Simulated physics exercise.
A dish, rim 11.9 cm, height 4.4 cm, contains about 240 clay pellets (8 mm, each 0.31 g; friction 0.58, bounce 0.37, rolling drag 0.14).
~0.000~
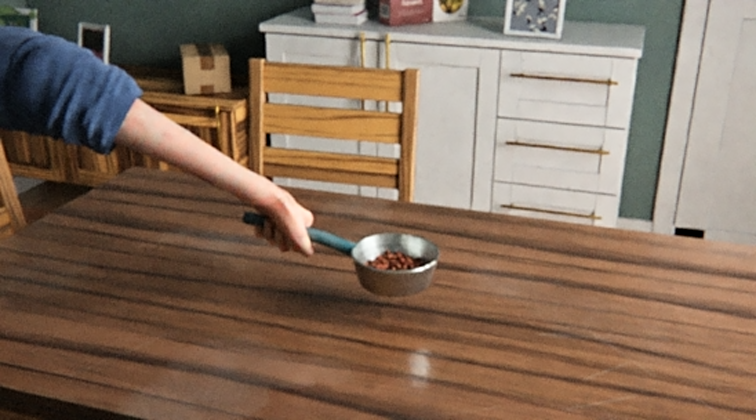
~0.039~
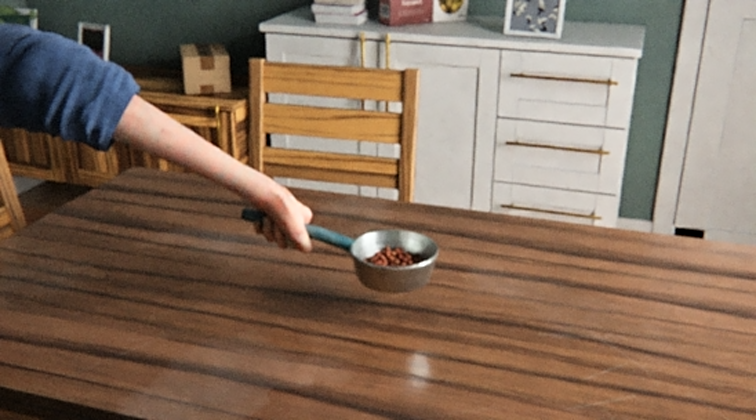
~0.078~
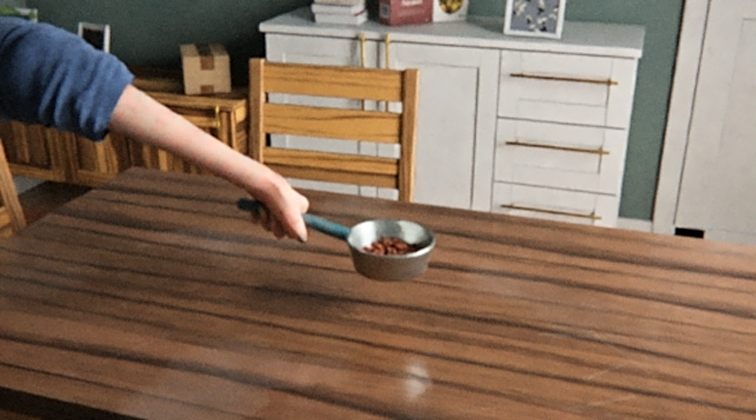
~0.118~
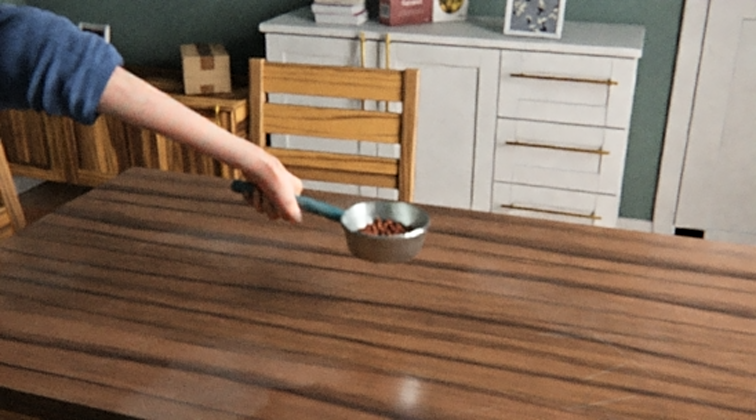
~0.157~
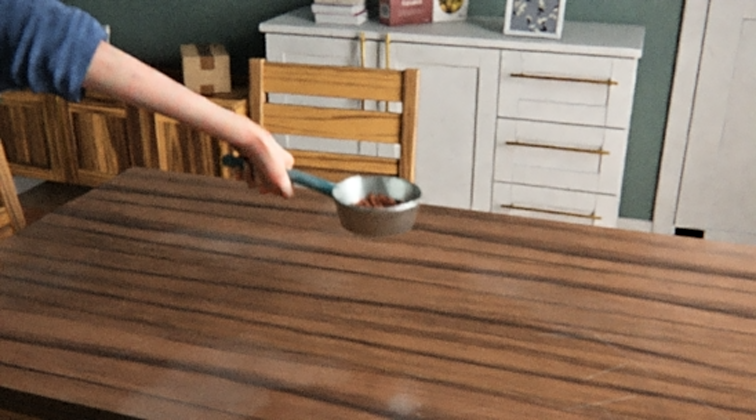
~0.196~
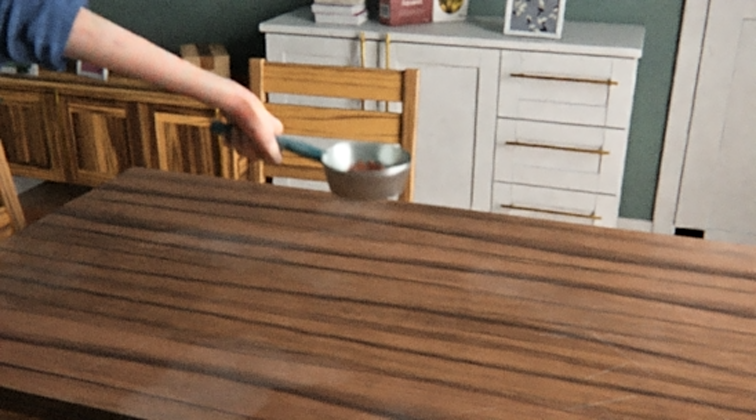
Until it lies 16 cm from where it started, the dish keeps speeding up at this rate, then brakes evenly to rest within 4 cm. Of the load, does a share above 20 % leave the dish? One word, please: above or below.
Above.
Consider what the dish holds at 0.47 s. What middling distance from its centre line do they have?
Pretty close to 4.5 cm, I think.
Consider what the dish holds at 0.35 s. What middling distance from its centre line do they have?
Close to 4.5 cm, I'd say.
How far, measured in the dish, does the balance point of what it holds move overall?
The centre of the load shifts around 1.0 cm.
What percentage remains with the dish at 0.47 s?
Estimate: Around 10 percent.
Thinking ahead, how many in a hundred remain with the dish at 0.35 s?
Around 60 percent of it.
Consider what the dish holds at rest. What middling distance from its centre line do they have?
That works out to around 4.0 centimetres.
After 0.35 s, dish 60 %, in the air 40 %; middle of the pieces not yet landed near (322, 83).
After 0.47 s, dish 10 %, in the air 90 %; middle of the pieces not yet landed near (293, 120).
After 0.59 s, dish 10 %, fallen left of where it stops 10 %, in the air 80 %; middle of the pieces not yet landed near (271, 232).
After 0.70 s, dish 10 %, fallen left of where it stops 90 %; middle of the pieces not yet landed near (338, 155).
By 1.0 s all is still; dish 10 %, fallen left of where it stops 90 %.
